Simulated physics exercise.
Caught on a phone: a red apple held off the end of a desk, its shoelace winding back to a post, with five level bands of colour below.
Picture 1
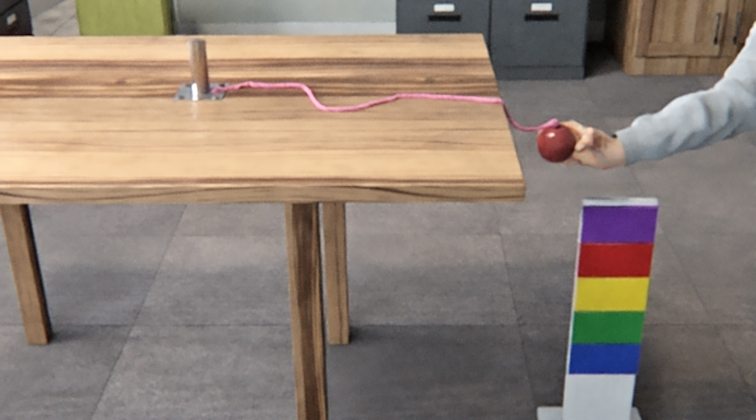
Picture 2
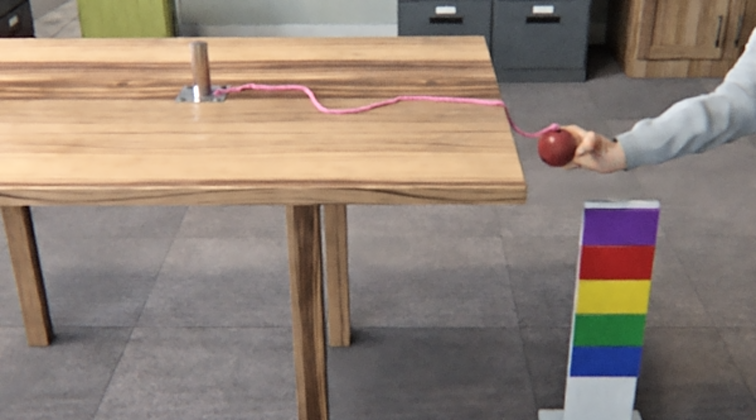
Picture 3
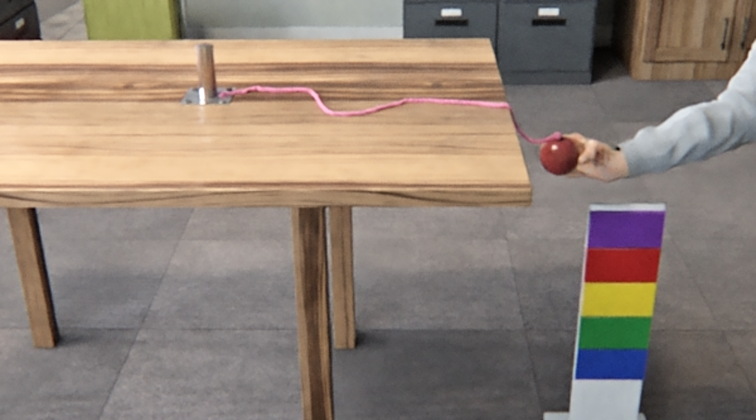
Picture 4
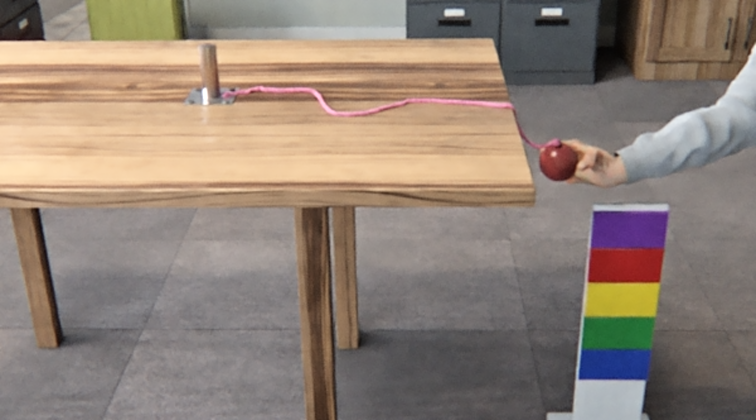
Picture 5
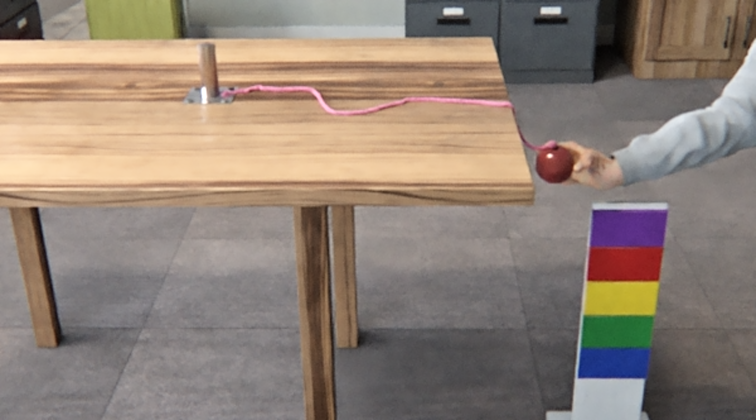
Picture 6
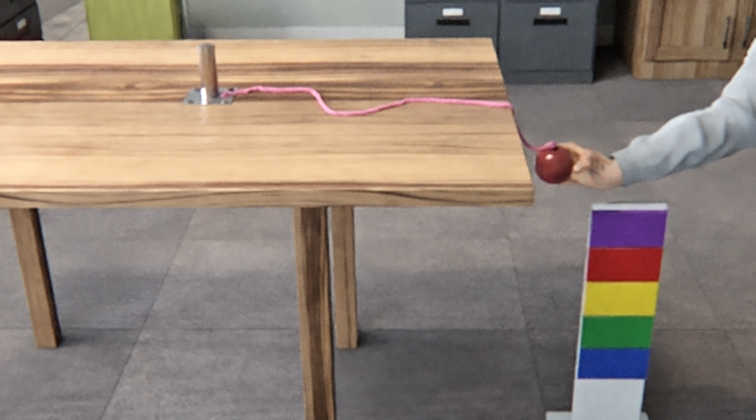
A hand holds a red ball on a pink string beside a wooden table, lowering it slightly.
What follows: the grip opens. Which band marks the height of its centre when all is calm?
The shoelace holds its middle at red.
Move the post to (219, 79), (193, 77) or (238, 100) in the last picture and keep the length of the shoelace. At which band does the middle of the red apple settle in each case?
One after the other, red; purple; yellow.
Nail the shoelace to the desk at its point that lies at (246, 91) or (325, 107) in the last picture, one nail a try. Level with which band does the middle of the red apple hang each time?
In that order: Red; purple.
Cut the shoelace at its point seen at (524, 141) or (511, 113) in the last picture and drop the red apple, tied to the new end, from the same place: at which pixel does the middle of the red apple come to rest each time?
Near (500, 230) and (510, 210).
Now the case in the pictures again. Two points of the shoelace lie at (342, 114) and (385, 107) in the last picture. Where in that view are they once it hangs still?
About (408, 102), and the other about (457, 103).
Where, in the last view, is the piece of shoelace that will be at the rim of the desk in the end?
At (432, 100), roughly.
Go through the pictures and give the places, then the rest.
Red apple (557, 143); purple (619, 226); red (616, 261); yellow (612, 296); green (608, 329); blue (605, 360), in the first picture.
Red apple (557, 148); shoelace through (248, 87) (309, 93) (342, 112) (411, 98) (486, 103), in the second picture.
Red apple (560, 156), in the third picture.
Red apple (559, 162); shoelace through (257, 90) (318, 95) (351, 115) (419, 101) (495, 105), in the fourth picture.
Red apple (555, 164), in the fifth picture.
Red apple (555, 165); shoelace through (256, 89) (316, 95) (349, 114) (418, 100) (493, 105), in the sixth picture.
Early on, apple near (474, 260); level with red.
Midway, apple near (520, 264); level with red.
Finally, apple near (509, 264); level with red. At red.
